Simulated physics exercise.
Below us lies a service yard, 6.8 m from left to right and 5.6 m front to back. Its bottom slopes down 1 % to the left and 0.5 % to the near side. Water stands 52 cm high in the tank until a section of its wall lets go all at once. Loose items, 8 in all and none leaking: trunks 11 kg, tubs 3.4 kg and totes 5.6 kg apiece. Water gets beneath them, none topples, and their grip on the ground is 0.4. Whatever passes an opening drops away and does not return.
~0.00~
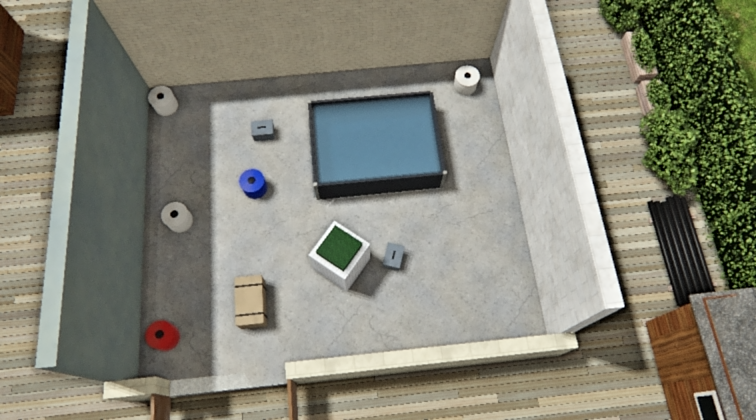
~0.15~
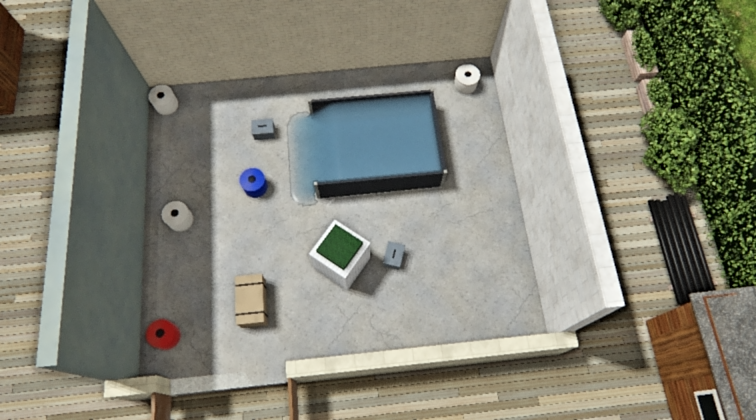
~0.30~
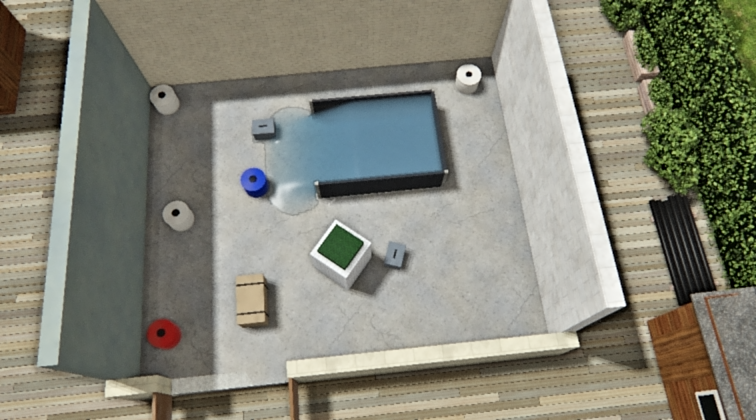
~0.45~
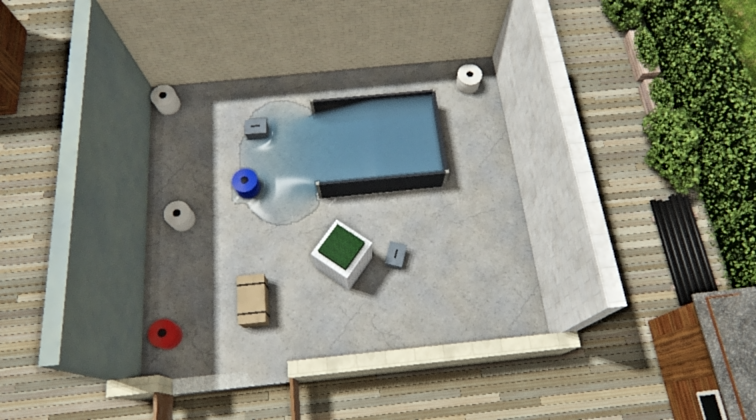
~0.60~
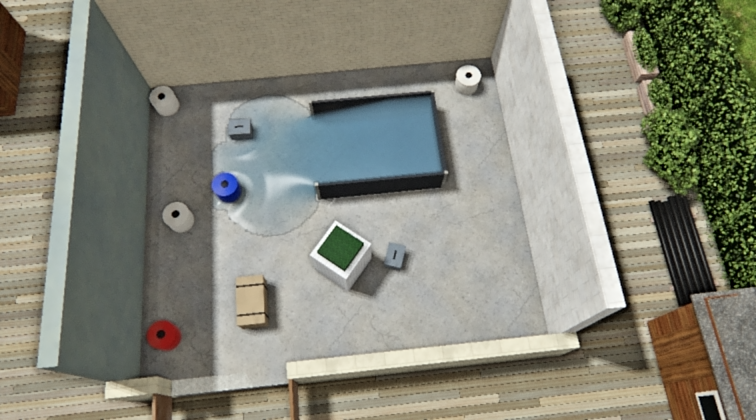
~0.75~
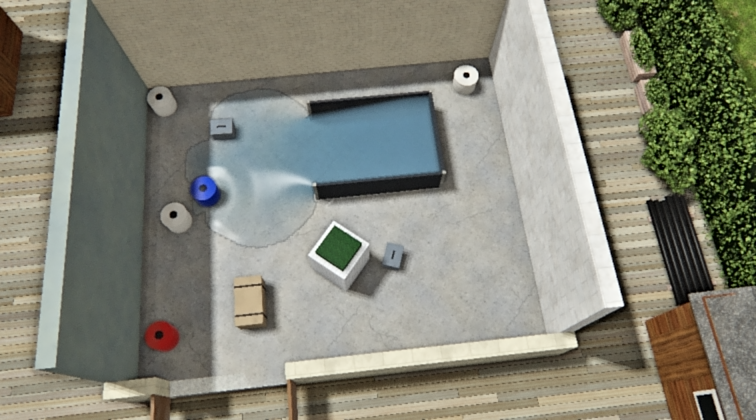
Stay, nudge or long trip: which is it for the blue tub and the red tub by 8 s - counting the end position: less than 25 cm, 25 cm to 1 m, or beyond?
The blue tub gets carried off; the red tub travels far.
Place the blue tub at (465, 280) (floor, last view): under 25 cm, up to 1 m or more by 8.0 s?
It barely shifts.
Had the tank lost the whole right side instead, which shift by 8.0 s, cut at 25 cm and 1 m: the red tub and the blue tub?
Then the red tub slides a little, the blue tub holds its place.
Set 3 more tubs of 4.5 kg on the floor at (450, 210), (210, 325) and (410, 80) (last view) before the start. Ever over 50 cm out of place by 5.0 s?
In that order: Short of it, more, short of it.
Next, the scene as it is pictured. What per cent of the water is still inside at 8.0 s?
Some 72 per cent remains.
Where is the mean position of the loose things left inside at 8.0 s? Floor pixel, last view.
Around (362, 188).
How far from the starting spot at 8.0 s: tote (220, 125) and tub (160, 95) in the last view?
In turn: 200 cm, 400 cm.
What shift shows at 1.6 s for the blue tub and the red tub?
About 200 and 0 cm.
After 1.6 s the blue tub is near (147, 197), 1.8 m from its start, afloat; the red tub is near (159, 335), 0.0 m from its start, aground; 0 of 8 are out; 4 afloat.
After 3.6 s the blue tub is near (151, 313), 2.8 m from its start, afloat; the red tub has gone out; 1 of 8 are out; 4 afloat.
After 5.6 s the blue tub has gone out; the red tub has gone out; 3 of 8 are out; 3 afloat.
After 8.0 s the blue tub has gone out; the red tub has gone out; 3 of 8 are out; 4 afloat.
